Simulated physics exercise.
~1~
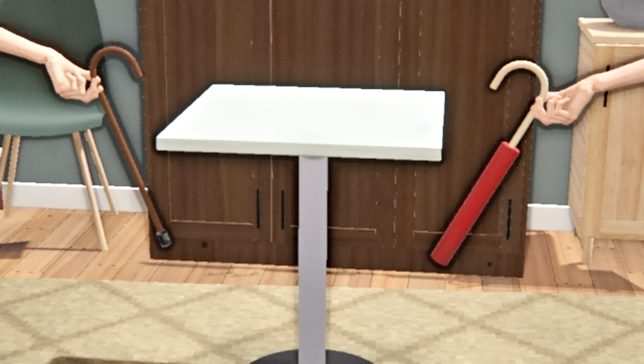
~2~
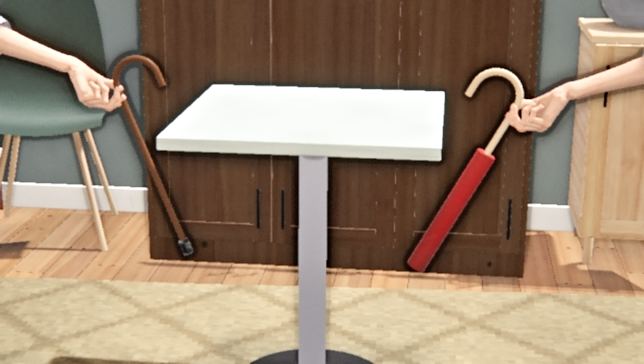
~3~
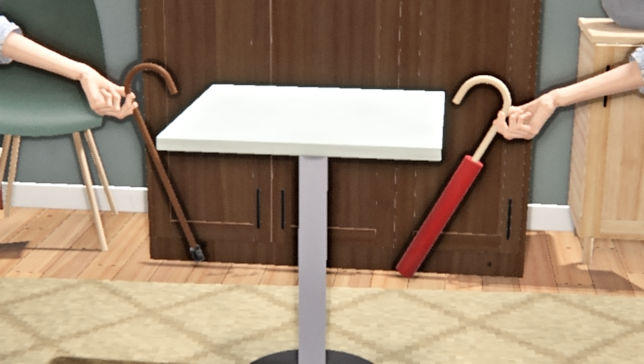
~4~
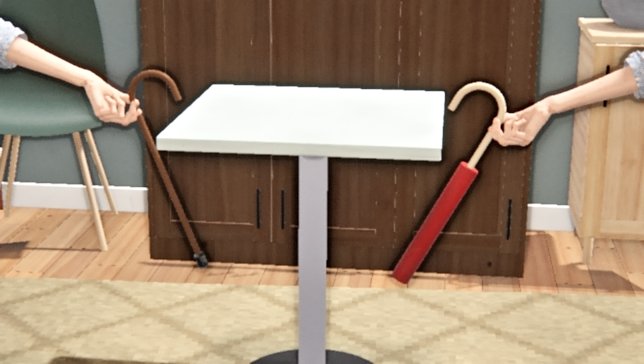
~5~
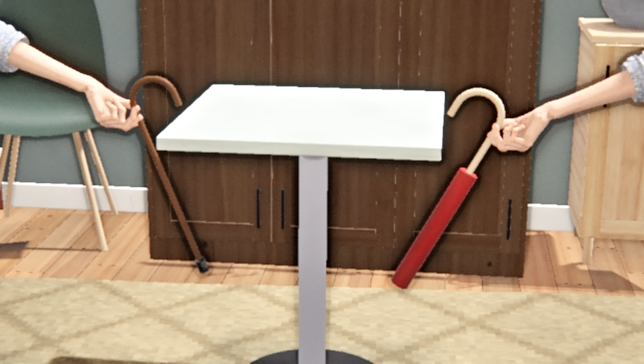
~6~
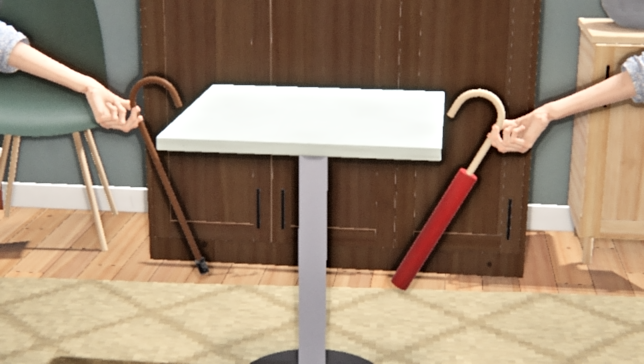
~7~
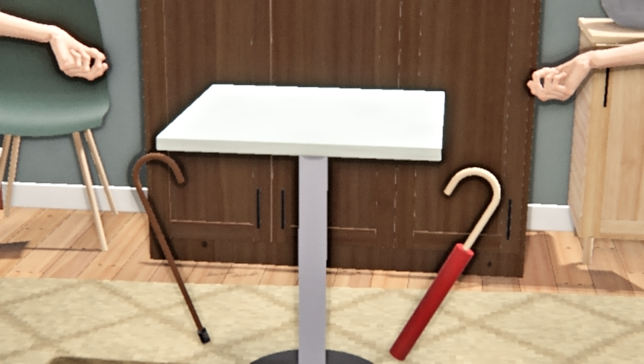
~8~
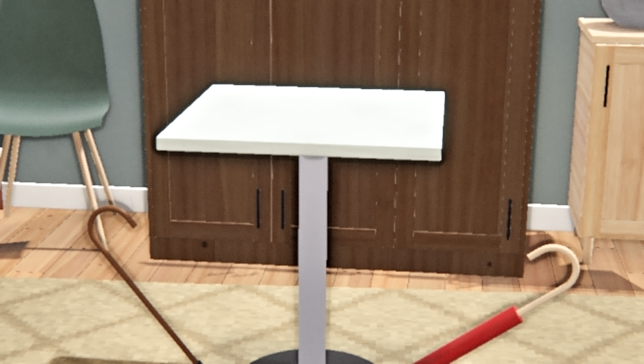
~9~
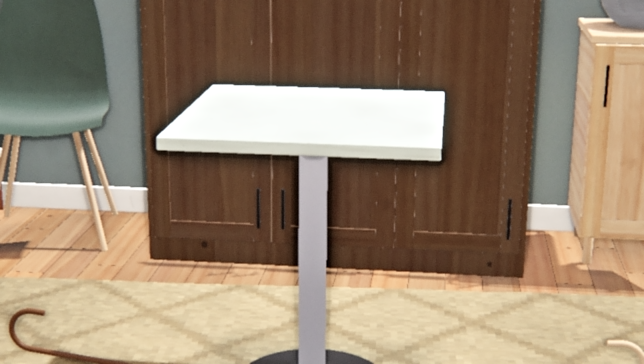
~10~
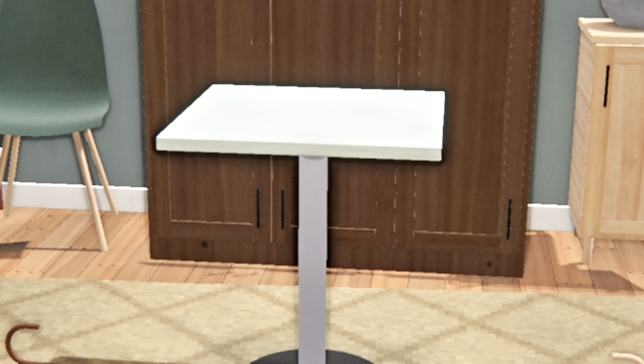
In a room with a white table before a brown cabinet, two hands brought in a brown cane from the left and a red umbrella from the right, then let go, and both dropped, tipped outward and ended low on the floor, mostly out of view.
